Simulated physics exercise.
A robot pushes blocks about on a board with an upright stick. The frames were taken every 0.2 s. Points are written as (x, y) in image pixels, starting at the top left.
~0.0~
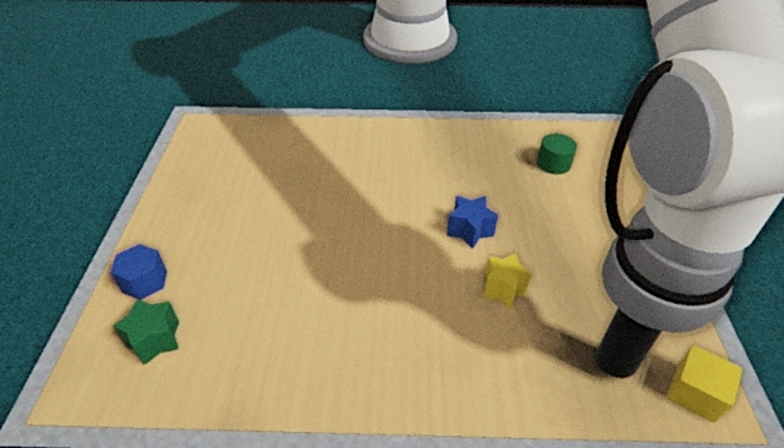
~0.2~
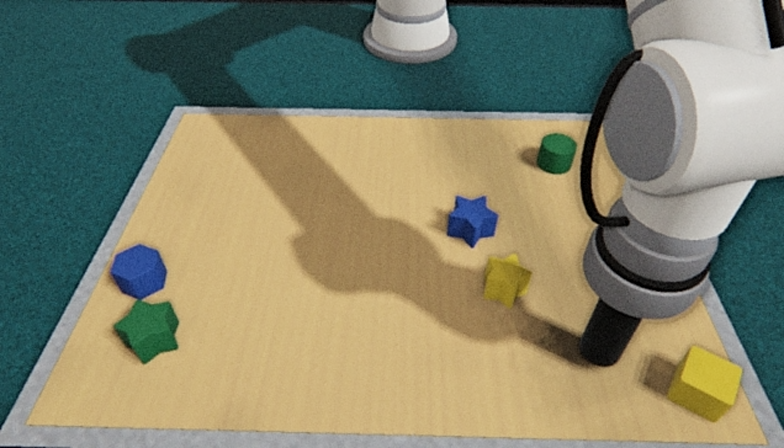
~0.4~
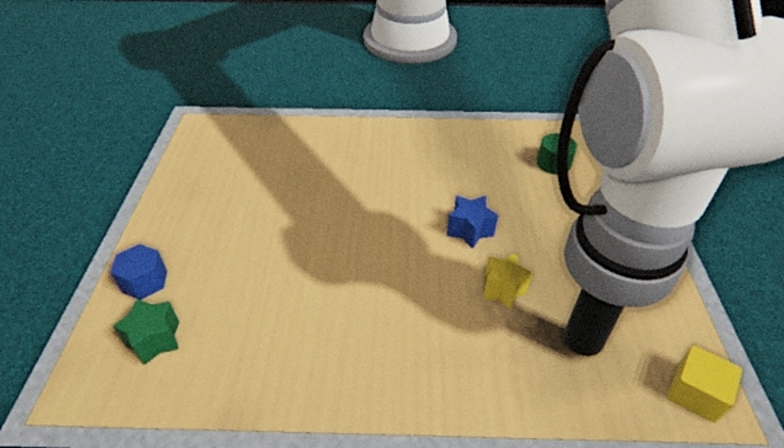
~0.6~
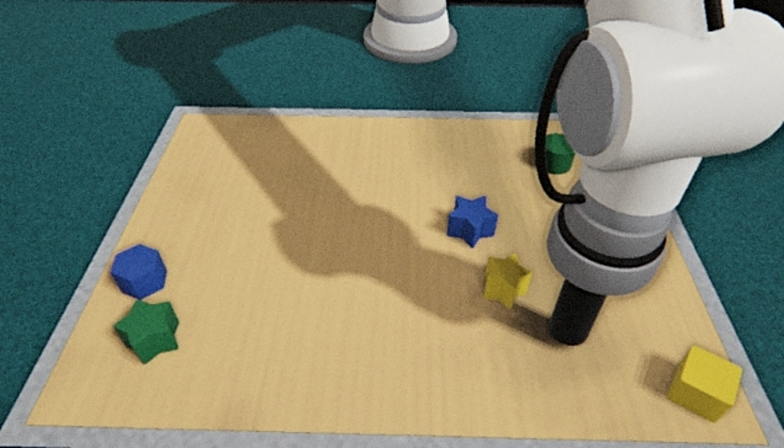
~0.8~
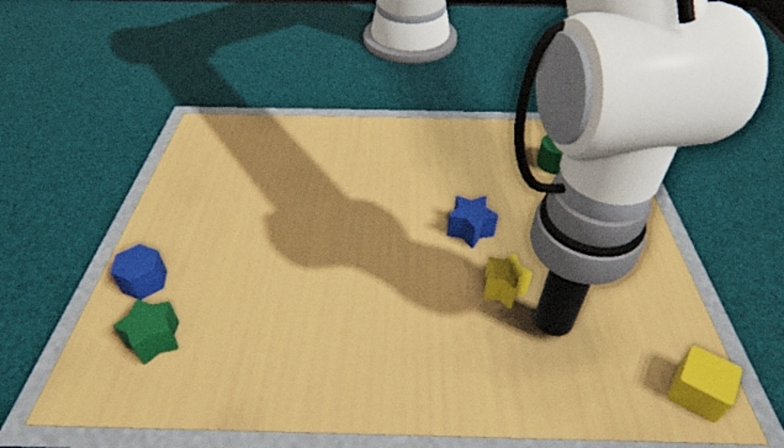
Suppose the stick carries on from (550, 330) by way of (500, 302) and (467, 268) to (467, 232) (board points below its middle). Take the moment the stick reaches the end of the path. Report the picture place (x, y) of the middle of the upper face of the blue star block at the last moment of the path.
My prediction: (469, 172).
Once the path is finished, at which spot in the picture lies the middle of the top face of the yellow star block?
Its top centre lands on (453, 192).
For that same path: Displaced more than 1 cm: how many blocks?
I'd say two blocks get moved.
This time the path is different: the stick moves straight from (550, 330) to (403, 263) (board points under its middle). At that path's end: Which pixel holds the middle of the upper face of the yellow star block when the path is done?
I'd guess (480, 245).
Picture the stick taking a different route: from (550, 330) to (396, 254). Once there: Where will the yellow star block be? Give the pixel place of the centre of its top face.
Put as a pixel place, it's (480, 244).
On the path given first. One third of the way, stick at (502, 293); yellow star block at (490, 255), turned 25° clockwise.
Two thirds of the way, stick at (468, 259); blue star block at (471, 198); yellow star block at (462, 224), turned 35° clockwise.
At the end, stick at (468, 223); blue star block at (469, 172), turned 45° clockwise; yellow star block at (453, 192), turned 20° clockwise.
